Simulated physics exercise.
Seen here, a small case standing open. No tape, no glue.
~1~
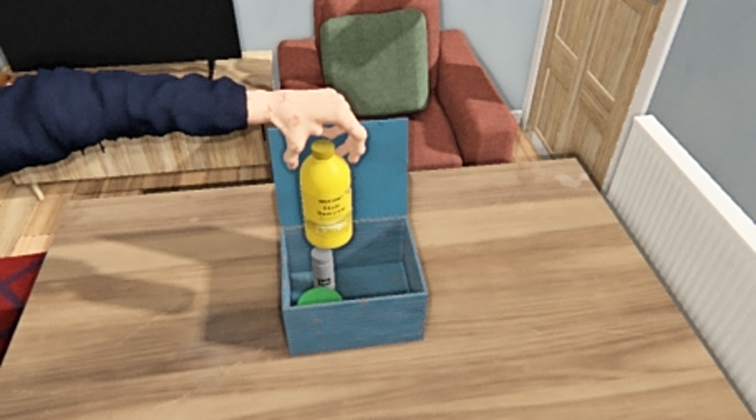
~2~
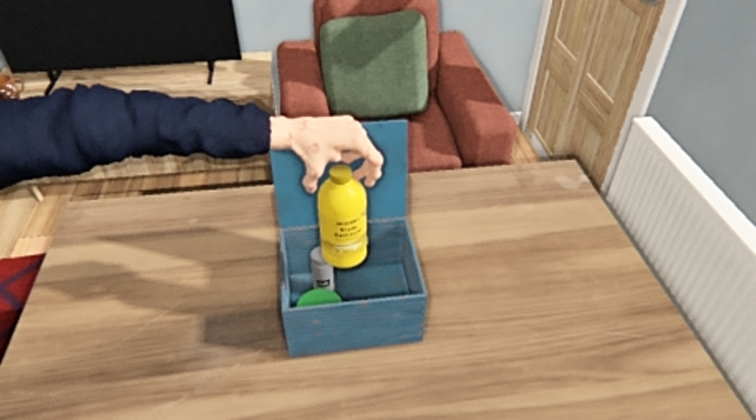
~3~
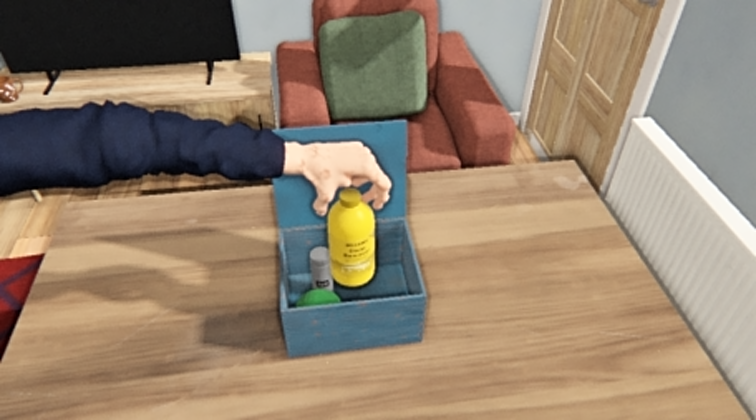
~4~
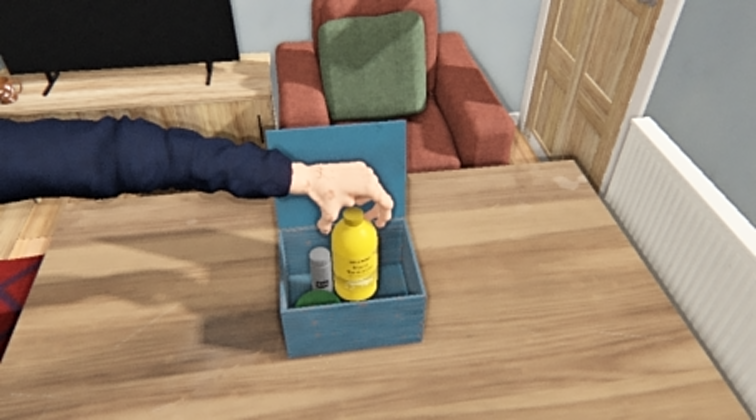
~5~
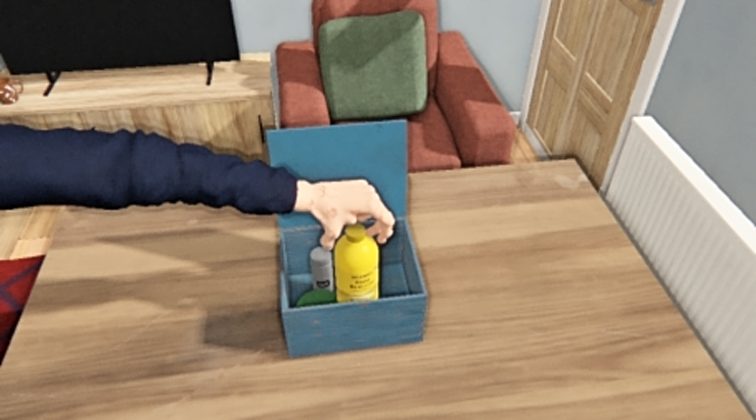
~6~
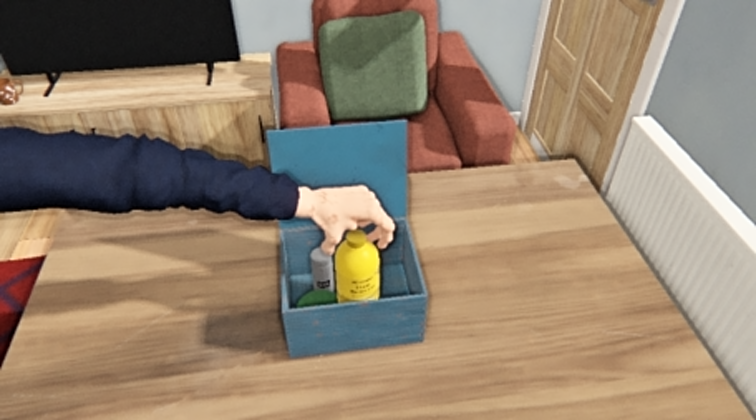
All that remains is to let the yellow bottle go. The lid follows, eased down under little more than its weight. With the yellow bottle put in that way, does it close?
Outcome: The lid is held up.
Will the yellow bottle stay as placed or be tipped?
The yellow bottle tips.
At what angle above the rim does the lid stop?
Some 14° above the rim.
Then, 1.20 s after the last picture, lid 81° above the rim; yellow bottle tipped 43° from how it was near (385, 293); green tub slid a little.
Then, 1.90 s after the last picture, lid 31° above the rim; yellow bottle tipped 43° from how it was near (385, 293); green tub slid a little.
At rest, lid 13° above the rim; tipped over in the box, yellow bottle; the other 2 in place. Seen from the same camera at the end, yellow bottle near (385, 293).
